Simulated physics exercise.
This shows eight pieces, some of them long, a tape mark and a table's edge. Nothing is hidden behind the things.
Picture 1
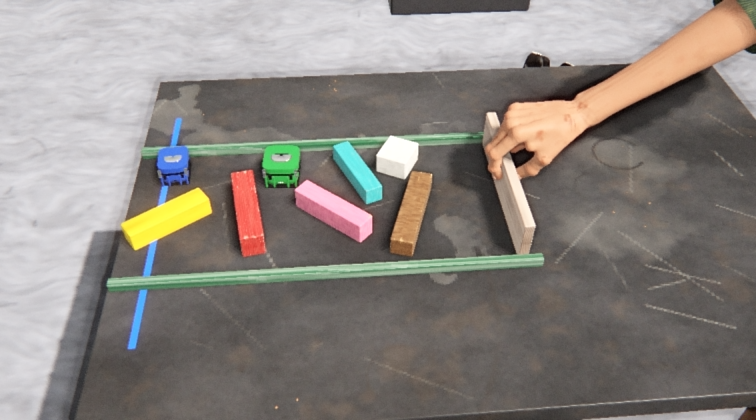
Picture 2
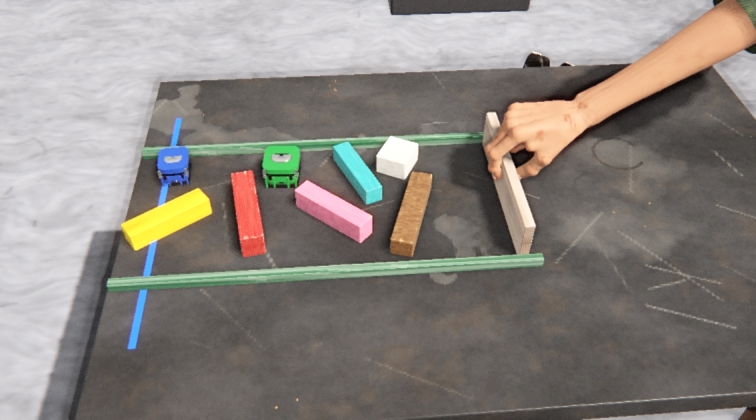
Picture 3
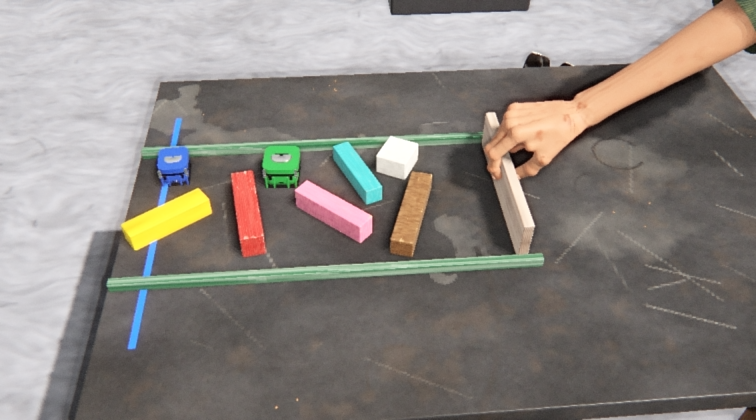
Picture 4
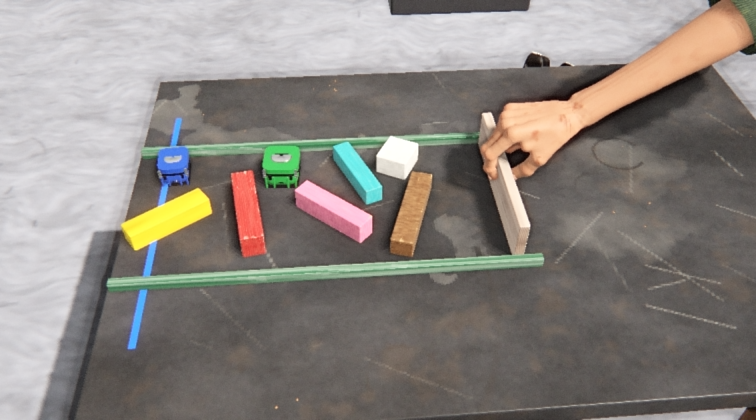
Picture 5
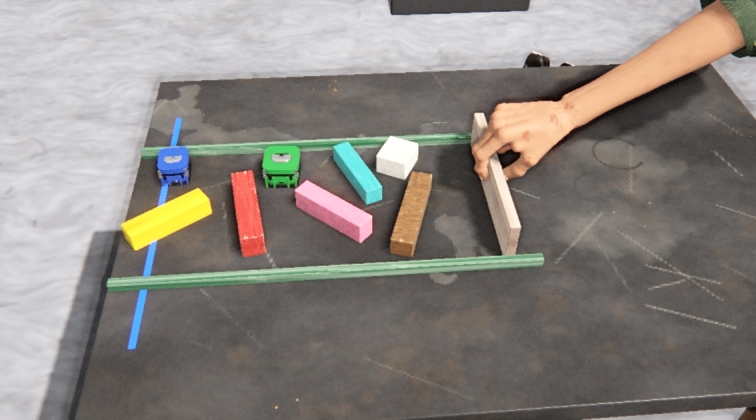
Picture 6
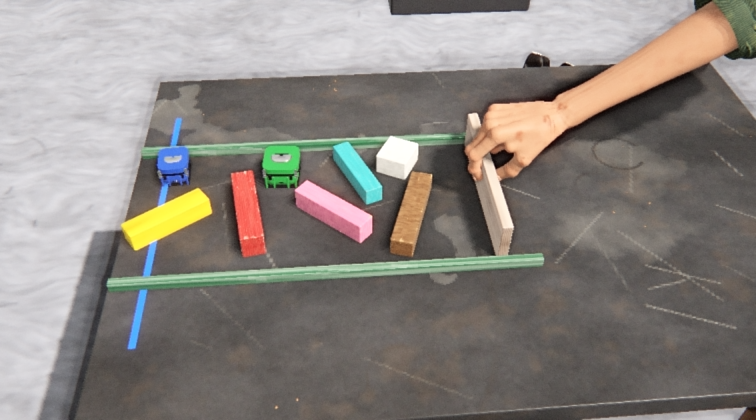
To begin with, a hand grips an upright board at the right end of two green rails, with colourful blocks and two small cases lying between them. The hand then slides the board a short way left towards the brown bar, while the other pieces stay still.
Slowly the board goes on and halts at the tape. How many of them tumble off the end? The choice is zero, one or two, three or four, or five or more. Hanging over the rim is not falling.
The number that fall off is five or more.
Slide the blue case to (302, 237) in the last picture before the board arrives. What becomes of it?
Then it drops off.
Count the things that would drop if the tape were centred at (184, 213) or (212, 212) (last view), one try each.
Down on the floor: 4 and 2.
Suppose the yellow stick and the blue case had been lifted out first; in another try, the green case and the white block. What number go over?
4 in the first case, 4 in the second.
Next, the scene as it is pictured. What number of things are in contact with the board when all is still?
It touches 2.
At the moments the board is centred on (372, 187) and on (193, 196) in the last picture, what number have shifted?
The counts are 4 and 8.
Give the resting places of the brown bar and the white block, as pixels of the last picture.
About (142, 228), and the other about (149, 171).
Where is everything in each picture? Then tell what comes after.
Blue case (175, 167); yellow stick (168, 218); red bar (248, 212); board (506, 180); tape (159, 214), in the first frame.
Yellow stick (168, 218); turquoise bar (357, 172), in the second frame.
Red bar (248, 212); brown bar (412, 212), in the third frame.
Blue case (175, 167); white block (397, 158), in the fourth frame.
Yellow stick (168, 218); pink bar (333, 211), in the fifth frame.
Blue case (175, 167); yellow stick (168, 218); red bar (248, 212); board (487, 181); tape (159, 214), in the sixth frame.
Soon after, none off yet; blue case at rest near (175, 167); yellow stick at rest near (168, 218); red bar at rest near (248, 212).
In the end, the number that fall off is five or more; gone, turquoise bar, pink bar, green case, red bar, yellow stick and blue case.
